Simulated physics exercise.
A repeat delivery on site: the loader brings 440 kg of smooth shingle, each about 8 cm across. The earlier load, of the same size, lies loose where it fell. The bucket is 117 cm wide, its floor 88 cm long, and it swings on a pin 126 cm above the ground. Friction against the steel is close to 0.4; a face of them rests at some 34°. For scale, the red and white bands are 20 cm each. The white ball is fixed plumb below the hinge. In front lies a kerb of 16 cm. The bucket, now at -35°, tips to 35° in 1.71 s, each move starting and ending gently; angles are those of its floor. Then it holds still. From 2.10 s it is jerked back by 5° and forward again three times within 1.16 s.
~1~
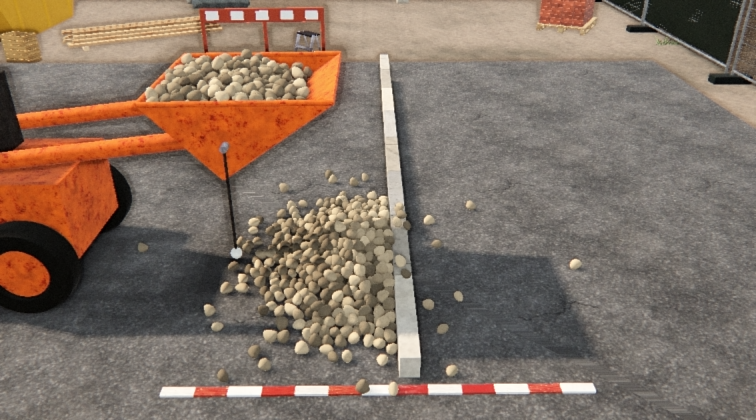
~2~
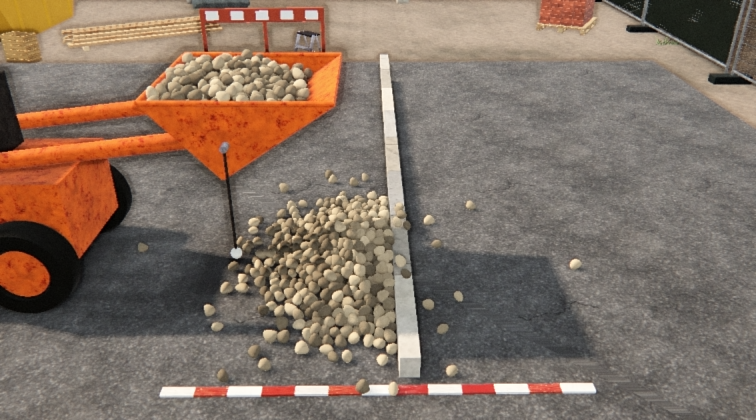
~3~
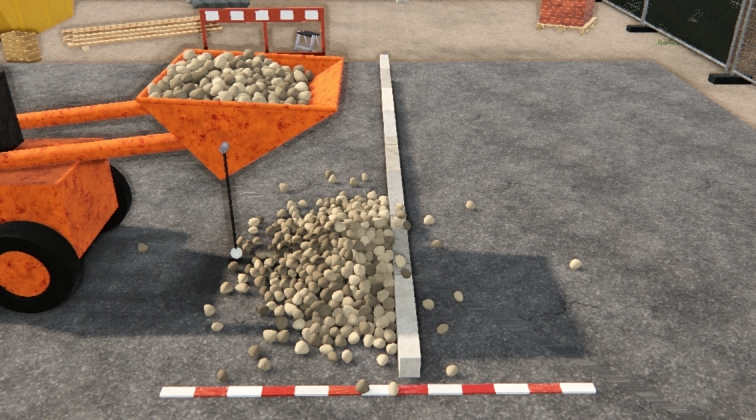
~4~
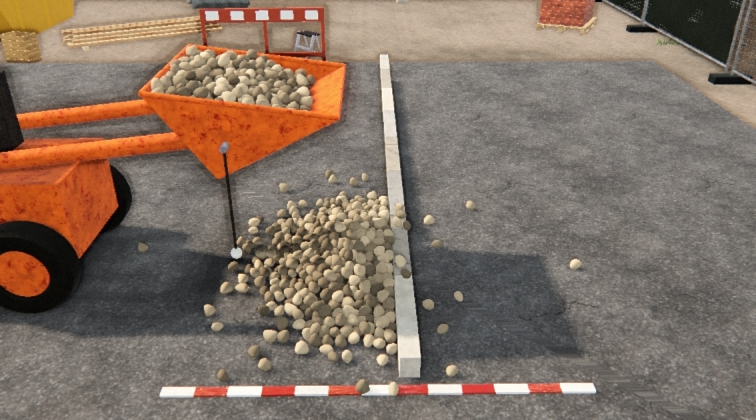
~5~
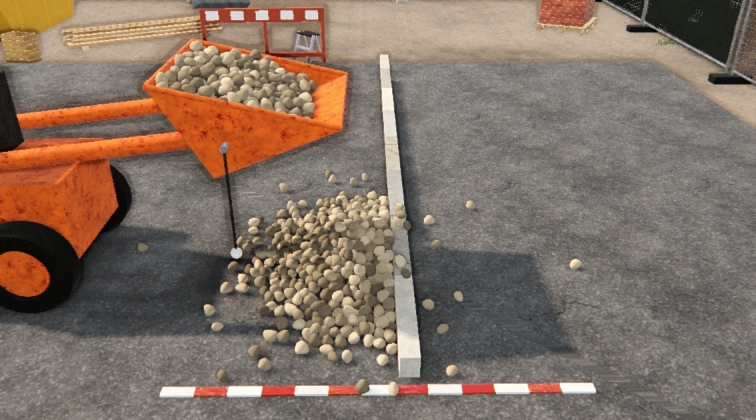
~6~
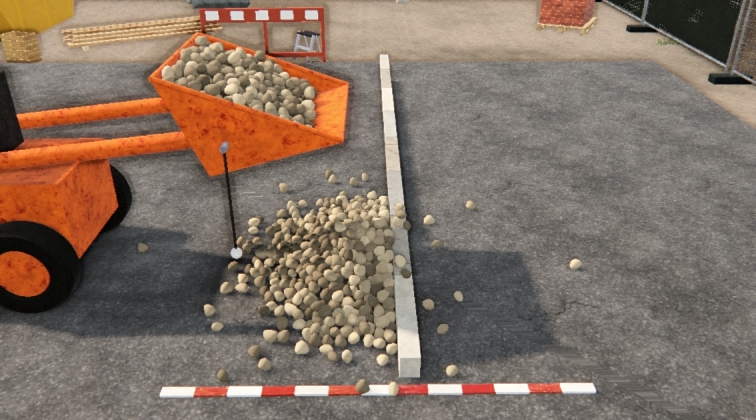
An orange loader's raised bucket, heaped with rounded stones, tilts gradually forward, its front lip lowering and its back rising, while the loader's body stays still and a loose pile of similar stones lies motionless against a pale kerb.
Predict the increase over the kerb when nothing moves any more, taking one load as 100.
Close to 42 parts in a hundred.
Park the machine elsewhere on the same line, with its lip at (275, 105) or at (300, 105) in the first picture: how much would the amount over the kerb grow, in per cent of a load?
First some 5, then 15 per cent.
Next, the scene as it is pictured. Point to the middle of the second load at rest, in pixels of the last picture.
Near (388, 246).
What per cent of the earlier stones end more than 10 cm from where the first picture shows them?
About 10 per cent.
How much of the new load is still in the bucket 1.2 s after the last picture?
About 35 per cent.
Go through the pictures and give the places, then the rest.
In the first picture, the bucket is at -35°, its lip at (333, 103); the top of the load is at (223, 67). The earlier load is highest near (352, 240), 25 cm above ground level, 99 % on this side of the kerb, 1 % over the kerb.
In the second picture, the bucket is at -34°, its lip at (334, 105); the top of the load is at (216, 65).
In the third picture, the bucket is at -31°, its lip at (336, 110); the top of the load is at (211, 64).
In the fourth picture, the bucket is at -27°, its lip at (339, 118); the top of the load is at (196, 62).
In the fifth picture, the bucket is at -22°, its lip at (341, 128); the top of the load is at (200, 58).
The sixth picture shows lip at (343, 141), floor tilted -15°, highest stones at (201, 51).
Then, 0.7 s after the last picture the floor is at 24°; in per cent of one load, 97 in the bucket, 102 on this side of the kerb, 1 over the kerb; the foremost stones are at (462, 272).
Then, 1.2 s after the last picture the floor is at 35°; in per cent of one load, 36 in the bucket, 159 on this side of the kerb, 6 over the kerb; the foremost stones are at (467, 261).
Then, 3.1 s after the last picture the floor is at 35°; in per cent of one load, 0 in the bucket, 156 on this side of the kerb, 44 over the kerb; the foremost stones are at (570, 261).
Then, 5.8 s after the last picture the floor is at 35°; in per cent of one load, 0 in the bucket, 156 on this side of the kerb, 44 over the kerb; the foremost stones are at (570, 261). Net gain over the kerb, 42.
